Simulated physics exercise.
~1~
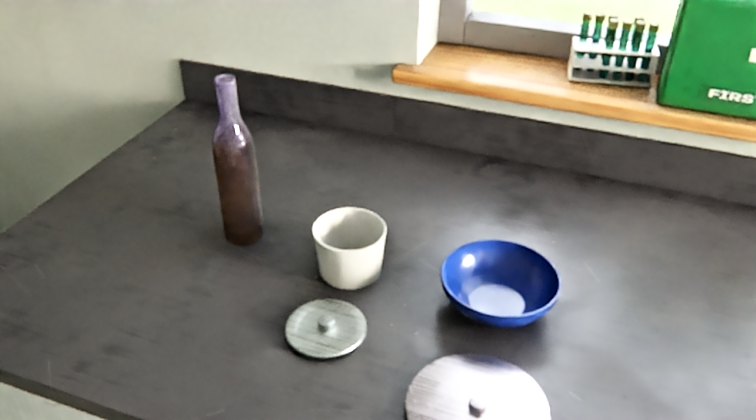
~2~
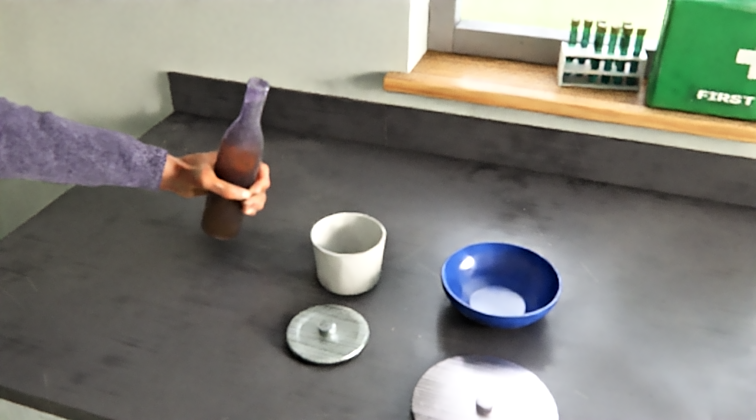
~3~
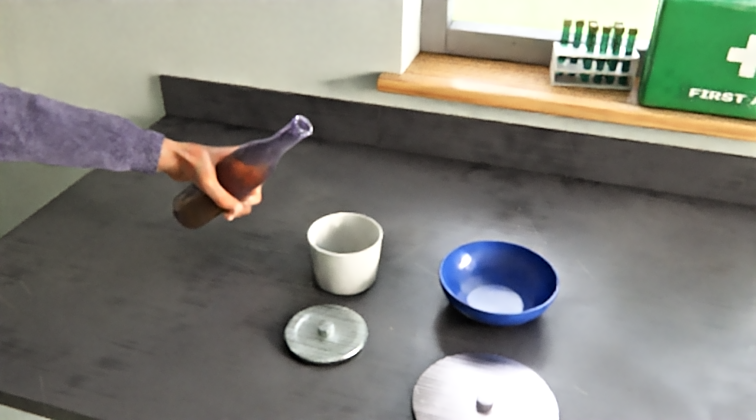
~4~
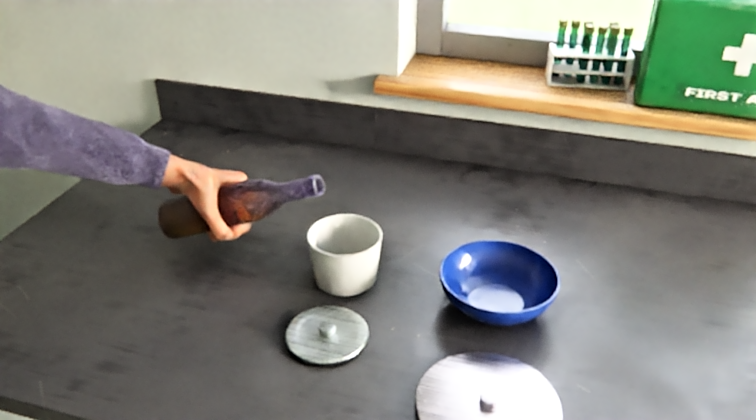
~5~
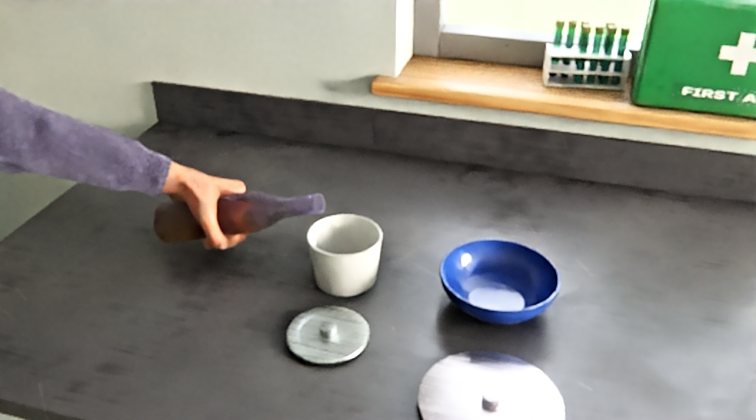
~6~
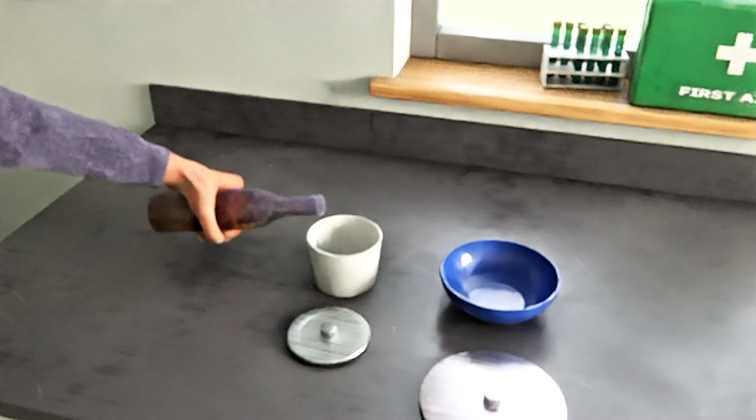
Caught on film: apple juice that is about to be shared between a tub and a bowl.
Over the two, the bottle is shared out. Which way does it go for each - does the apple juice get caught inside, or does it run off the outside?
At the end, the tub won't turn it away. The bowl won't turn it away.
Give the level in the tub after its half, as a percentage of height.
Looks like roughly 45 percent to me.
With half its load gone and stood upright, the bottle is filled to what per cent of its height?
It sits at roughly 30 per cent of the height.
Next, the apple juice goes into the tub.
After that, the apple juice goes into the bowl.
Finally, the tub has its share inside; the bowl has its share inside.
